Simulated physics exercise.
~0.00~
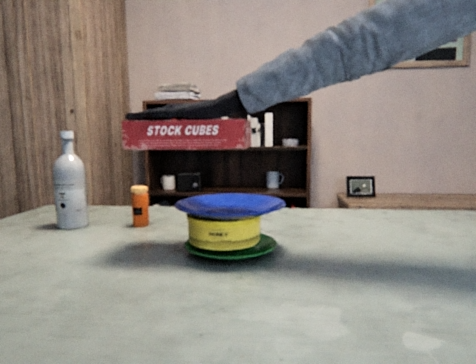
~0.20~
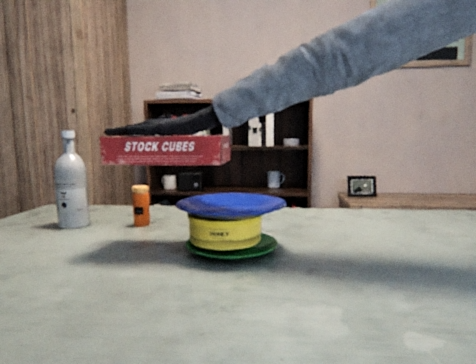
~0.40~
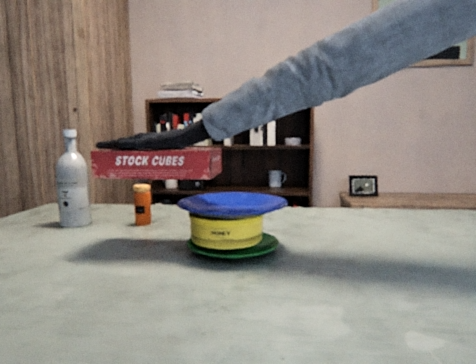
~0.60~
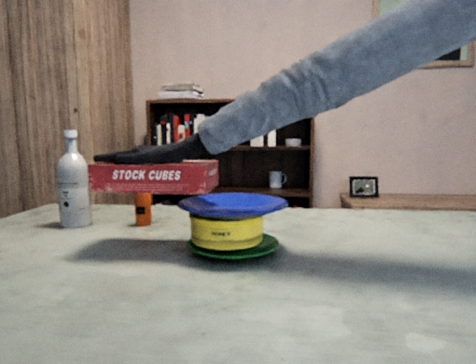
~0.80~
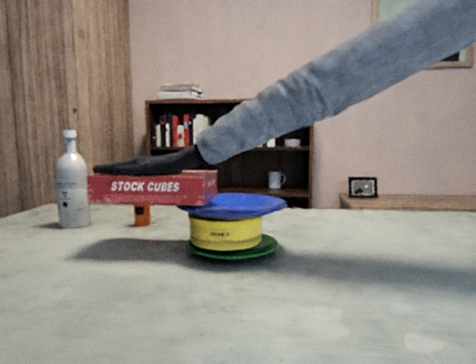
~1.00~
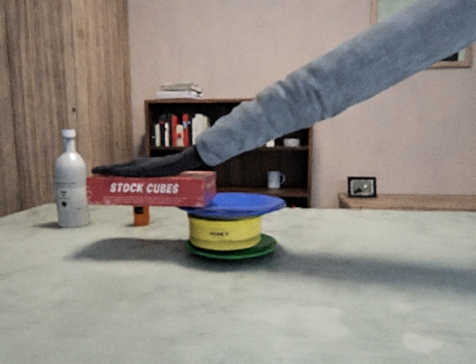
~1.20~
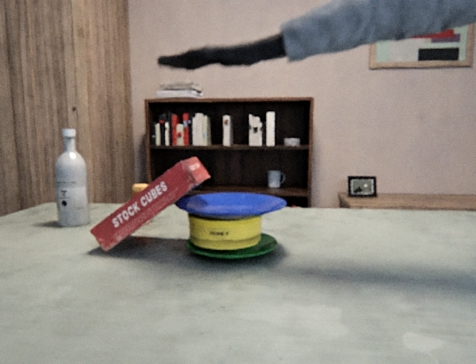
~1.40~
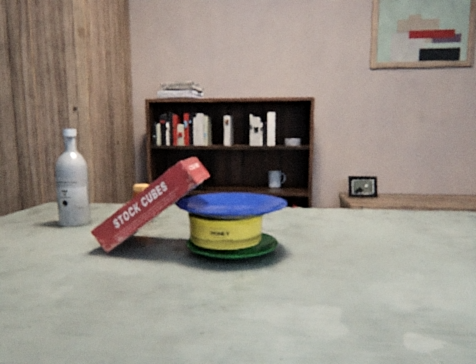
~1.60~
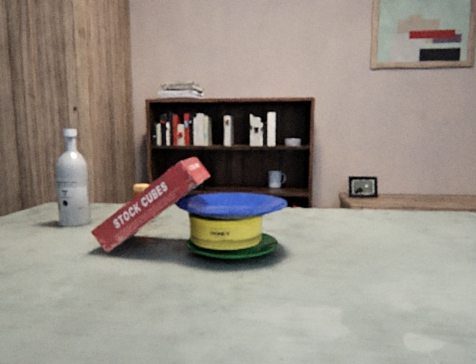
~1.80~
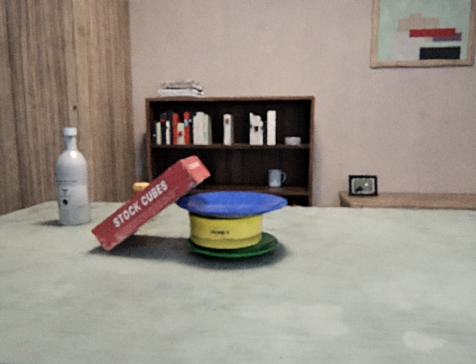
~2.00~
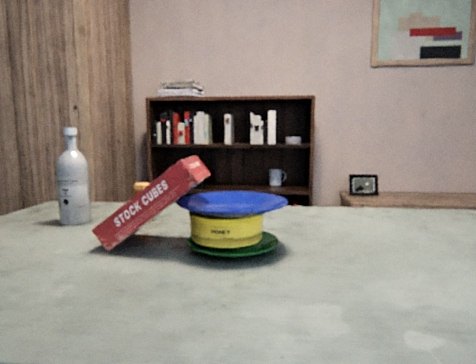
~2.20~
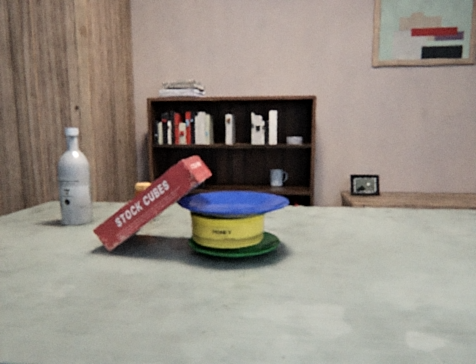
A gloved hand lowers a red packet, lets go, and it tips against the blue plate.
